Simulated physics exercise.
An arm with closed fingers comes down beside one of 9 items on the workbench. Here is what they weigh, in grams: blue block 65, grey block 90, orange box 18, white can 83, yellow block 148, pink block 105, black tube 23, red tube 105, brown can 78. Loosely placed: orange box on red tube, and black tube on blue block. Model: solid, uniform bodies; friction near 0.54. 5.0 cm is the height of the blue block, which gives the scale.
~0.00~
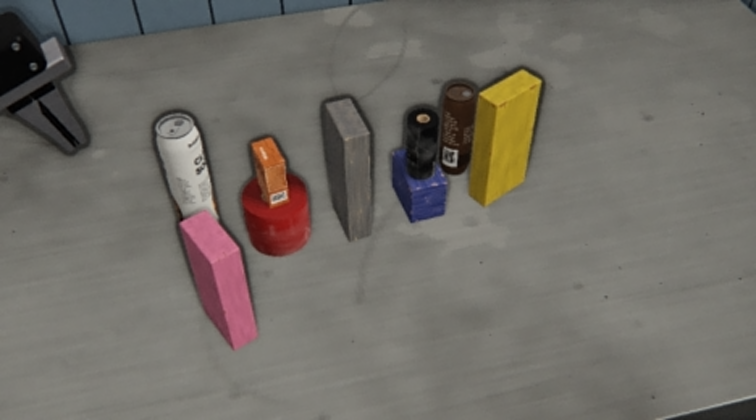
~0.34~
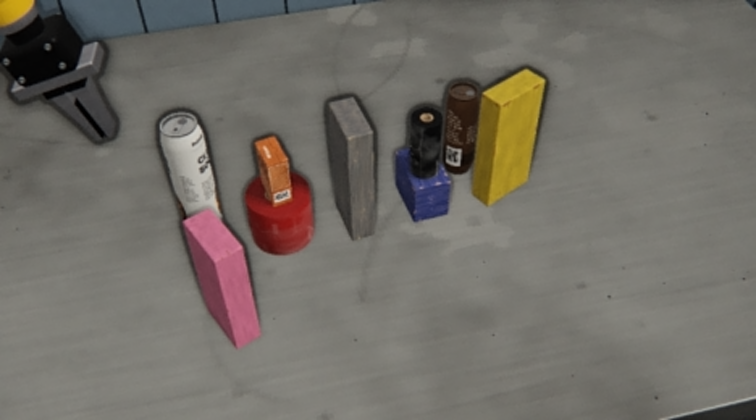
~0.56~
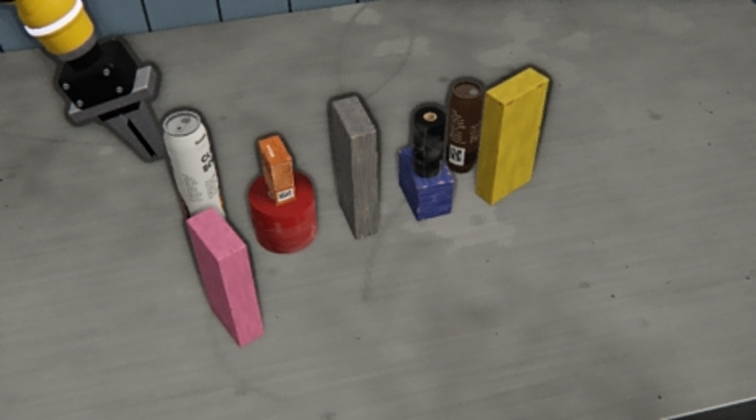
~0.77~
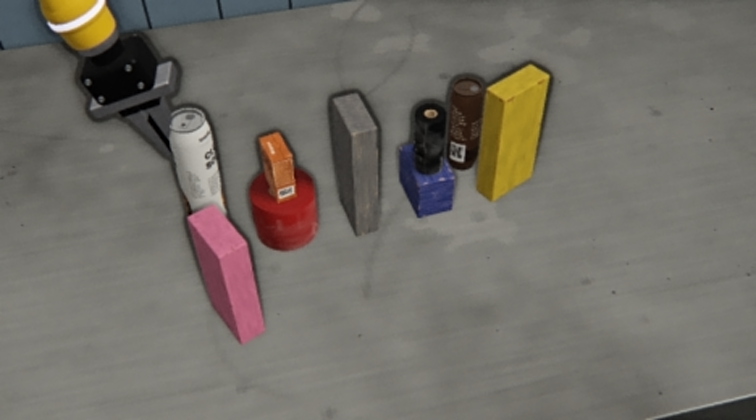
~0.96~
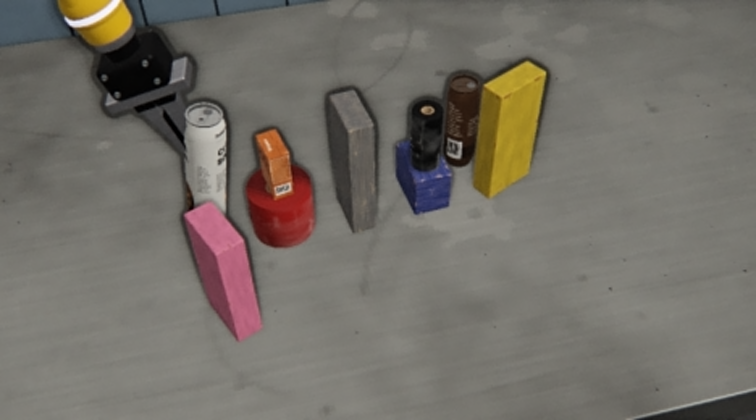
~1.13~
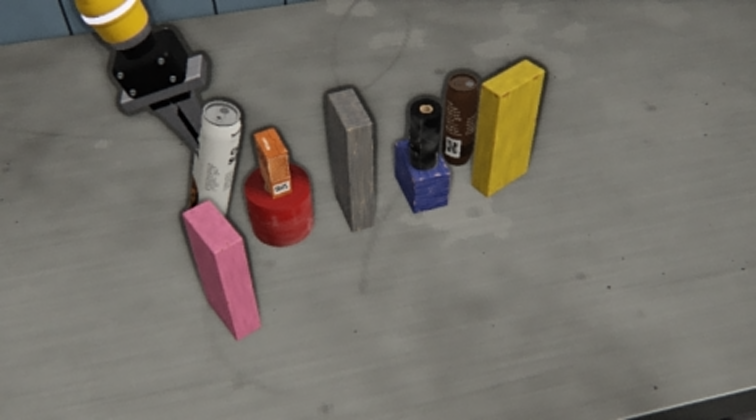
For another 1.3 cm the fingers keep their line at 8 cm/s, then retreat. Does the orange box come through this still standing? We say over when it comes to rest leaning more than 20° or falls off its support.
No.
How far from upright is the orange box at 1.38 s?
It is some 15° from upright at that moment.
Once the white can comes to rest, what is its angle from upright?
About 30°.
Around 1.38 s, orange box and white can touch at 1.31 s; red tube and white can touch at 1.32 s; off upright white can 28°, orange box 17°.
Around 1.68 s, orange box and grey block touch at 1.64 s; off upright orange box 86°, white can 28°.
Around 2.13 s, off upright orange box 104°, white can 28°.
At rest, past 20° or fallen, white can and orange box. Standing, pink block, red tube, grey block, blue block, yellow block, brown can and black tube.
